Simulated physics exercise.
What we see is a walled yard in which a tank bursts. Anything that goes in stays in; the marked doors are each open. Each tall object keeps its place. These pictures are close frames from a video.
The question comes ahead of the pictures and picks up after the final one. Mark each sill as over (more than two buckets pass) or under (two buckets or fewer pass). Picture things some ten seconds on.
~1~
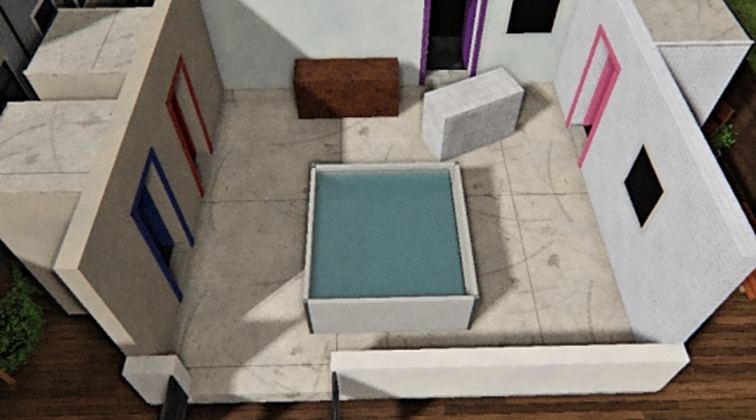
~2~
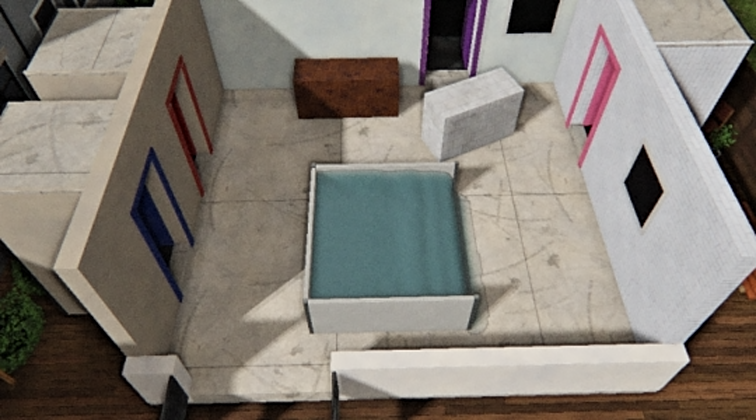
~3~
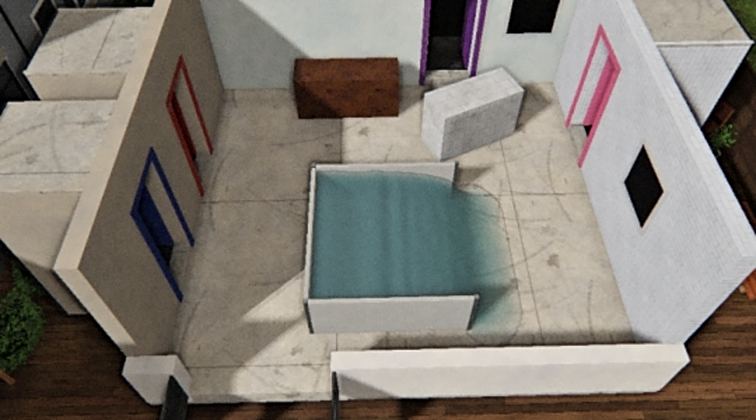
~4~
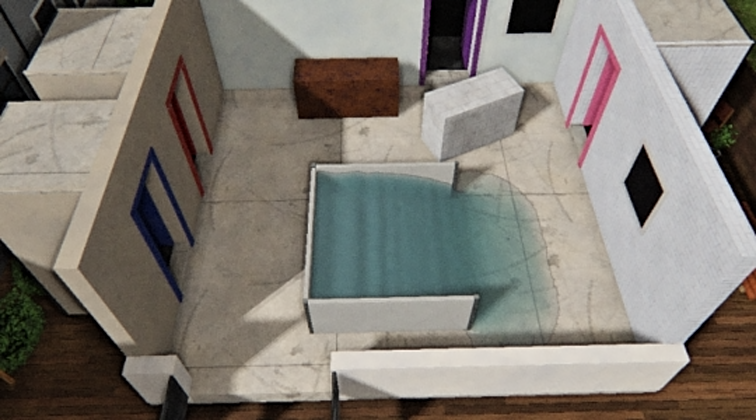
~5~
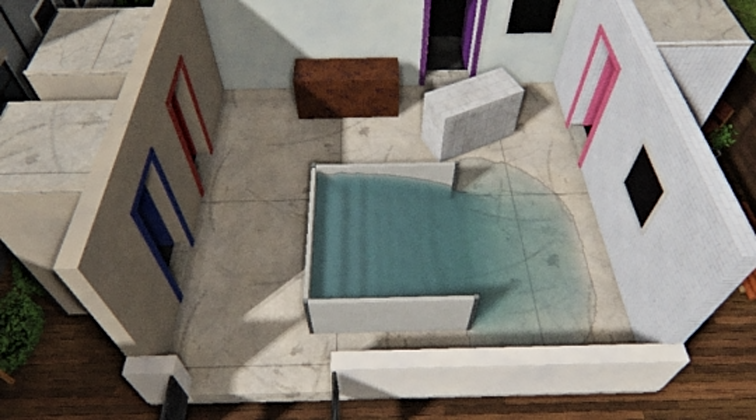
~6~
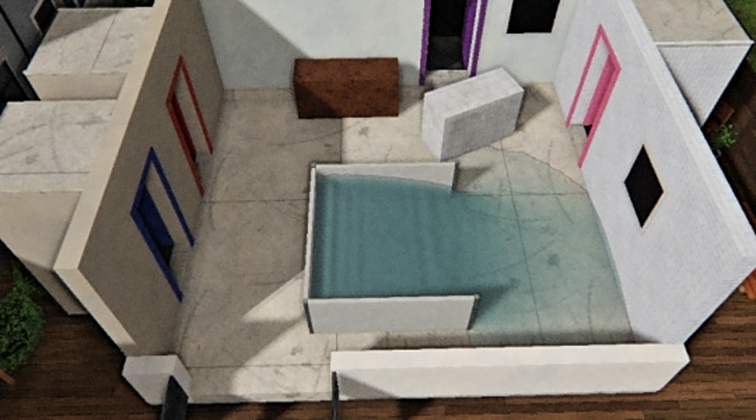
The red door is over, the pink door is over, the blue door is under, the purple door is under.
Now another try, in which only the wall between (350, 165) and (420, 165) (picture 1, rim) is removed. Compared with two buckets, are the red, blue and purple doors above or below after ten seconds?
Going through them: Red door tops the limit, blue door doesn't reach it, purple door tops the limit.
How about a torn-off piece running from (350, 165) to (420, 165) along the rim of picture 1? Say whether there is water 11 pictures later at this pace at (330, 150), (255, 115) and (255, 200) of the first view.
Spot one ends up deluged, spot two deluged, spot three untouched by the spill.
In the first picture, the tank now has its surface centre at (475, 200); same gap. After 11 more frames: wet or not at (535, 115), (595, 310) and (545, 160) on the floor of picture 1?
Log: Flood; flood; flood.
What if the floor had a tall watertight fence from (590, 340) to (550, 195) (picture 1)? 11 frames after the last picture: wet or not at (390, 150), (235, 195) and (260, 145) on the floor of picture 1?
Taking the points in the order given, they are high and dry, high and dry and high and dry.
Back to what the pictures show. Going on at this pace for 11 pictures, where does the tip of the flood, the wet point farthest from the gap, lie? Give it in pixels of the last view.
The farthest wet point should be near (551, 87).
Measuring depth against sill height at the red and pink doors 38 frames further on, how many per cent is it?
In order: Roughly 170 % and 130 %.
A moment on, water covers 30 % of the floor; the red door not reached, the pink door wet at the sill, nothing in, the blue door not reached, the purple door not reached.
Next, water covers 35 % of the floor; the red door not reached, the pink door under two buckets in, the blue door not reached, the purple door not reached.
Then, water covers 50 % of the floor; the red door not reached, the pink door over two buckets in, the blue door not reached, the purple door wet at the sill, nothing in.
Later, water covers 90 % of the floor; the red door under two buckets in, the pink door over two buckets in, the blue door wet at the sill, nothing in, the purple door wet at the sill, nothing in.
In the end, water covers 100 % of the floor; the red door far over two buckets in, the pink door over two buckets in, the blue door wet at the sill, nothing in, the purple door wet at the sill, nothing in.
